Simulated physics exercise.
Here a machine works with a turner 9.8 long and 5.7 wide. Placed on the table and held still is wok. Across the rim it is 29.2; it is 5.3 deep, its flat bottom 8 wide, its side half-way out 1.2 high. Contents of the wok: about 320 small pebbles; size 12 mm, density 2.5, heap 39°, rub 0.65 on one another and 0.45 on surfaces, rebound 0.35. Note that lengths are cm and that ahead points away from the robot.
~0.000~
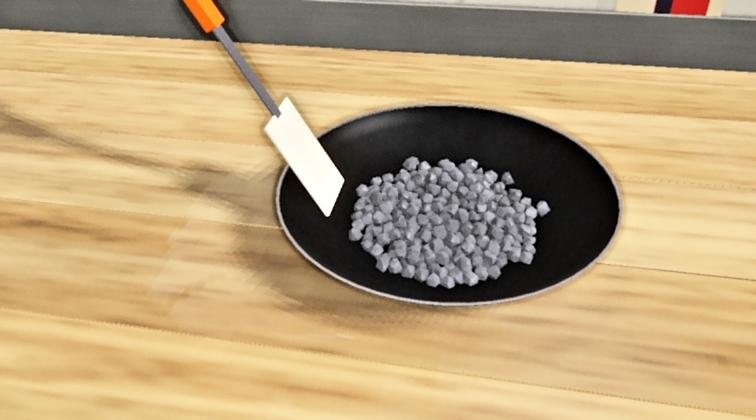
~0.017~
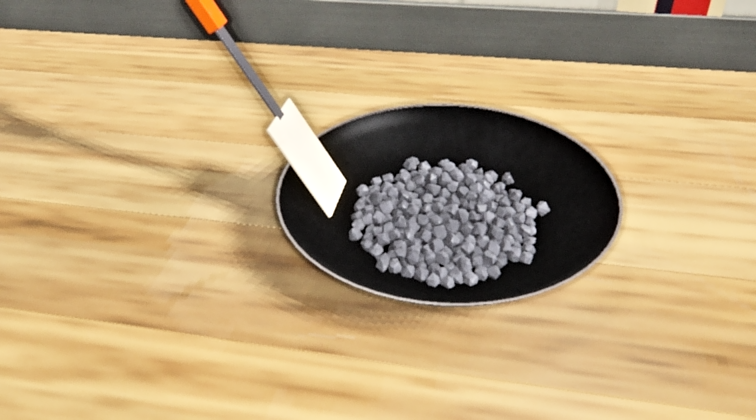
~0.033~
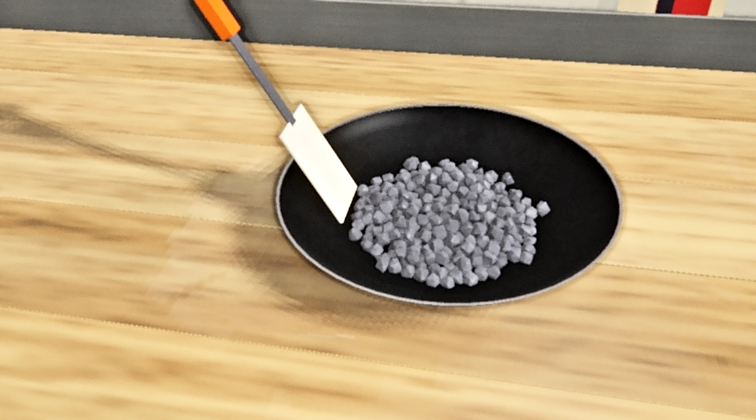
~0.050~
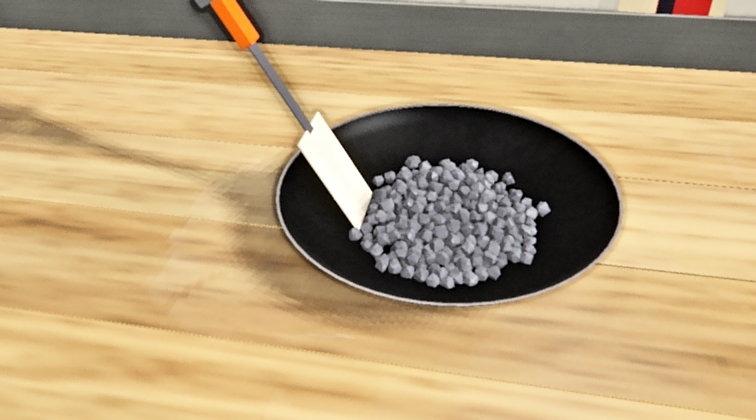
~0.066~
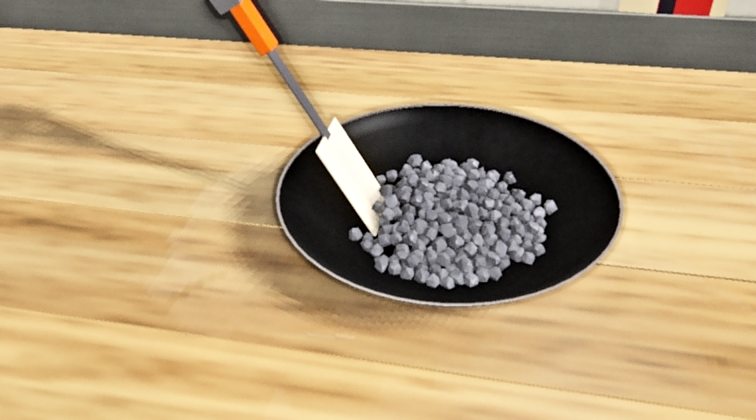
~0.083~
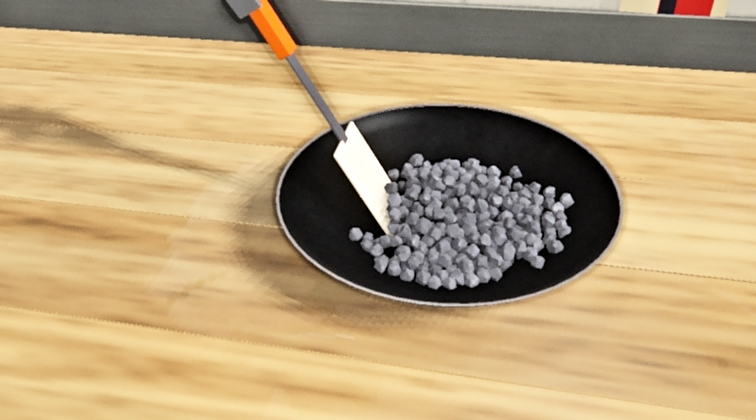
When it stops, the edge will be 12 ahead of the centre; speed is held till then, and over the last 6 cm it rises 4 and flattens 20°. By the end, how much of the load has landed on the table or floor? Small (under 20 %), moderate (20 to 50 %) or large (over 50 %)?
Moderate.
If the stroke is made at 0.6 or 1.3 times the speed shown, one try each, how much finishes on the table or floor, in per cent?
About 25 and 40 per cent.
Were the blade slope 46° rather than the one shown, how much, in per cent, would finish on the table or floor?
In that case around 35 per cent.
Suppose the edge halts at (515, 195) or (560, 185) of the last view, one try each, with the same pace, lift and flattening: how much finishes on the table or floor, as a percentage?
Around 5 per cent for the first try and 25 per cent for the second.
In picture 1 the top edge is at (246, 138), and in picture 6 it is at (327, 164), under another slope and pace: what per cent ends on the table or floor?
Some 40 per cent.
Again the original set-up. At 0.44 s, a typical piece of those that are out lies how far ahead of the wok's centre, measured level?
It's close to 26 cm ahead of the centre.
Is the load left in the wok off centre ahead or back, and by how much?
Roughly 3.5 cm ahead of the centre.
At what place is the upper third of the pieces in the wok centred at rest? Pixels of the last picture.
Close to pixel (532, 214).
After 0.15 s, sloping 61°, highest piece 6 above the table; 322 in the wok.
After 0.21 s, sloping 57°, highest piece 8 above the table; 312 in the wok, 10 on the blade or in flight.
After 0.44 s, sloping 41°, highest piece 11 above the table; 207 in the wok, 90 on the table or floor, 25 on the blade or in flight.
After 1.49 s, sloping 41°, highest piece 6 above the table; 207 in the wok, 115 on the table or floor.
At rest, 207 in the wok, 115 on the table or floor. That is 36 % on the table or floor.
